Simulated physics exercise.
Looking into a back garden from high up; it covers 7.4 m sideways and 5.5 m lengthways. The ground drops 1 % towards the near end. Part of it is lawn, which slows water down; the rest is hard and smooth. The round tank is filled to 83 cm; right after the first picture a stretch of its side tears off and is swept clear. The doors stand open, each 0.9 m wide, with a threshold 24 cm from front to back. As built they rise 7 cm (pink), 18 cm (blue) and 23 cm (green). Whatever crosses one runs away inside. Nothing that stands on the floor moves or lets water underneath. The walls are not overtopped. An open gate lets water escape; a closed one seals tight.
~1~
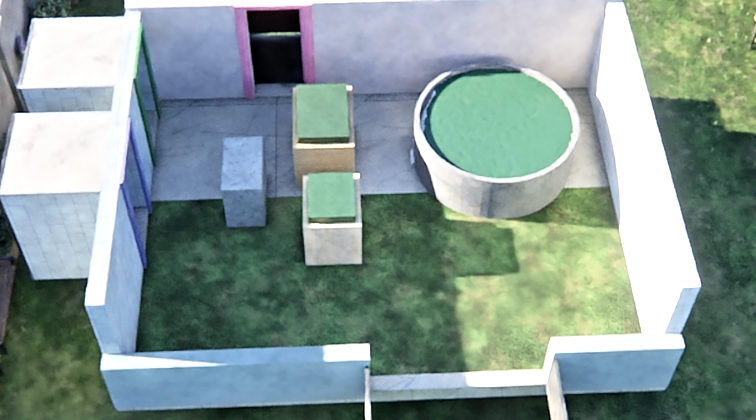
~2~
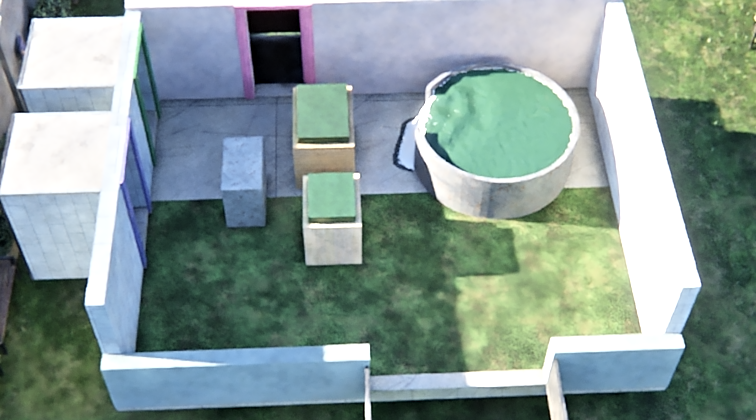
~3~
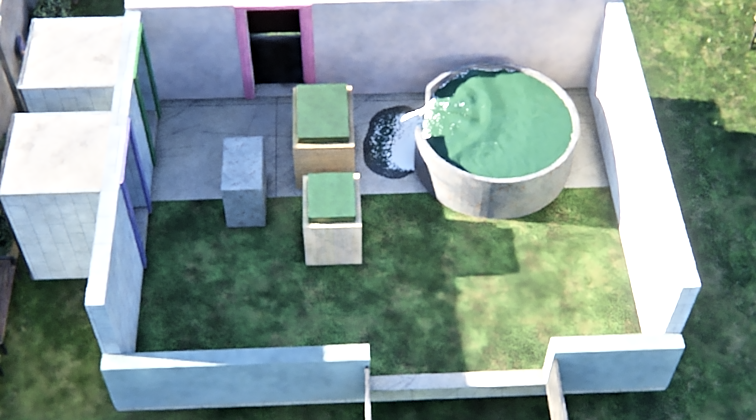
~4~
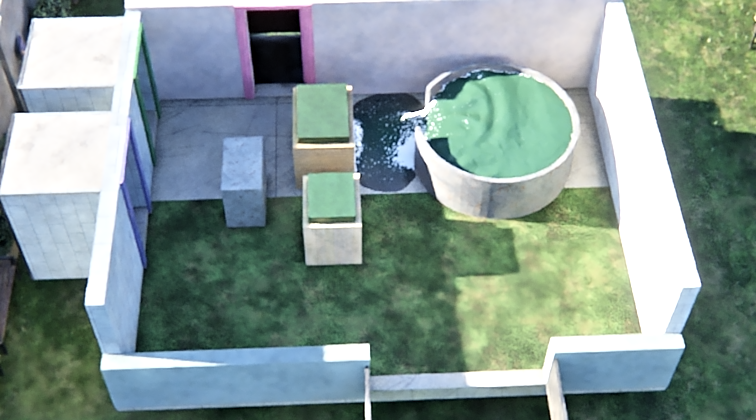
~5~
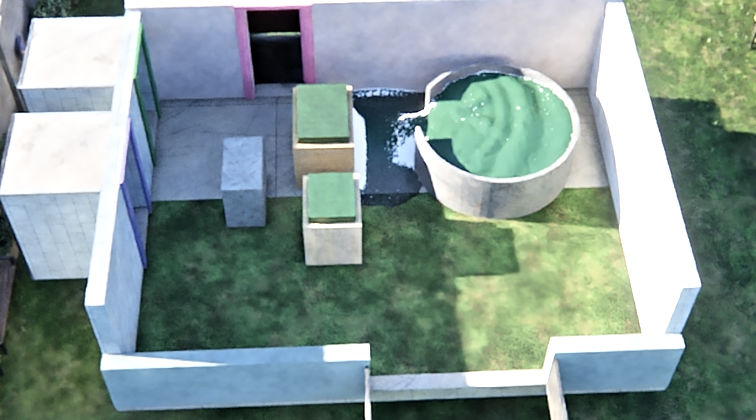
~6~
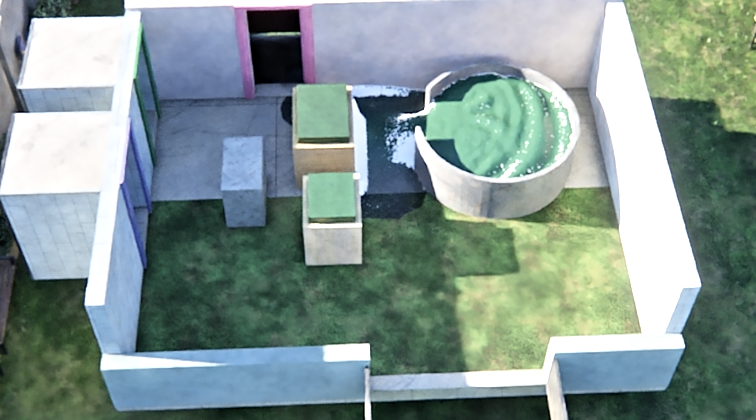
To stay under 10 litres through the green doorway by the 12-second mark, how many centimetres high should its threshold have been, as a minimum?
Some 27 cm above the ground.
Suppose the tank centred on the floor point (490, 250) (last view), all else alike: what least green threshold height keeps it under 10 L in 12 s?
Then roughly 10.5 cm.
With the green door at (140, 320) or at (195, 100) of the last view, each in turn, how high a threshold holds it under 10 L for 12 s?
Roughly 10.5 and 19 cm.
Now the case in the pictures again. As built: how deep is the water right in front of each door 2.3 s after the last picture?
Depths in cm: Pink 12, blue 11, green 30.
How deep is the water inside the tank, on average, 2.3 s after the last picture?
Roughly 44 cm on average.
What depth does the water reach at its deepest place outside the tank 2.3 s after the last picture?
About 39 cm.
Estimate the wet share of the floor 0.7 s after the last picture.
Some 20 per cent of it.
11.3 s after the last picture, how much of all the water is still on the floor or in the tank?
About 82 per cent.
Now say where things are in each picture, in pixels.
In the first picture, still water, 83 cm deep, in the round tank at (496, 123); the green door at (147, 97) is dry.
In the second picture, the front is at (408, 125), 0.3 m from the gap at (419, 131); 0.2 m2 of floor is wet, 83 cm left at the back.
In the third picture, the front is at (376, 121), 0.8 m from the gap at (419, 133); 1.0 m2 of floor is wet, 83 cm left at the back.
In the fourth picture, the gap is at (419, 134), the front 1.3 m out at a hidden place; the back of the round tank holds 83 cm.
In the fifth picture, the front is at a hidden place, 1.9 m from the gap at (419, 134); 2.9 m2 of floor is wet, 83 cm left at the back.
In the sixth picture, the gap is at (419, 134), the front 2.4 m out at (287, 105); the back of the round tank holds 78 cm; the green door at (147, 97), 4.4 m from the gap, is still 2.2 m from the nearest water.
Then, 0.7 s after the last picture water covers 20 % of the floor, deepest (57 cm) near (363, 145); it has not reached the green door.
Then, 2.3 s after the last picture water covers 55 % of the floor, deepest (39 cm) near (363, 145); 30 cm at the green door, 19 litres in over its 23 cm threshold.
Then, 11.3 s after the last picture water covers 100 % of the floor, deepest (14 cm) near (133, 384); 8 cm at the green door, 37 litres in over its 23 cm threshold.
At the green door as built, the water peaked near 31 cm, 1.9 s after the last picture.
Run again over the same 12 s with other heights there, 28 litres in over 24 cm, 1 litre over 32.5 cm. The limit of 10 litres is kept from about 27 cm up.
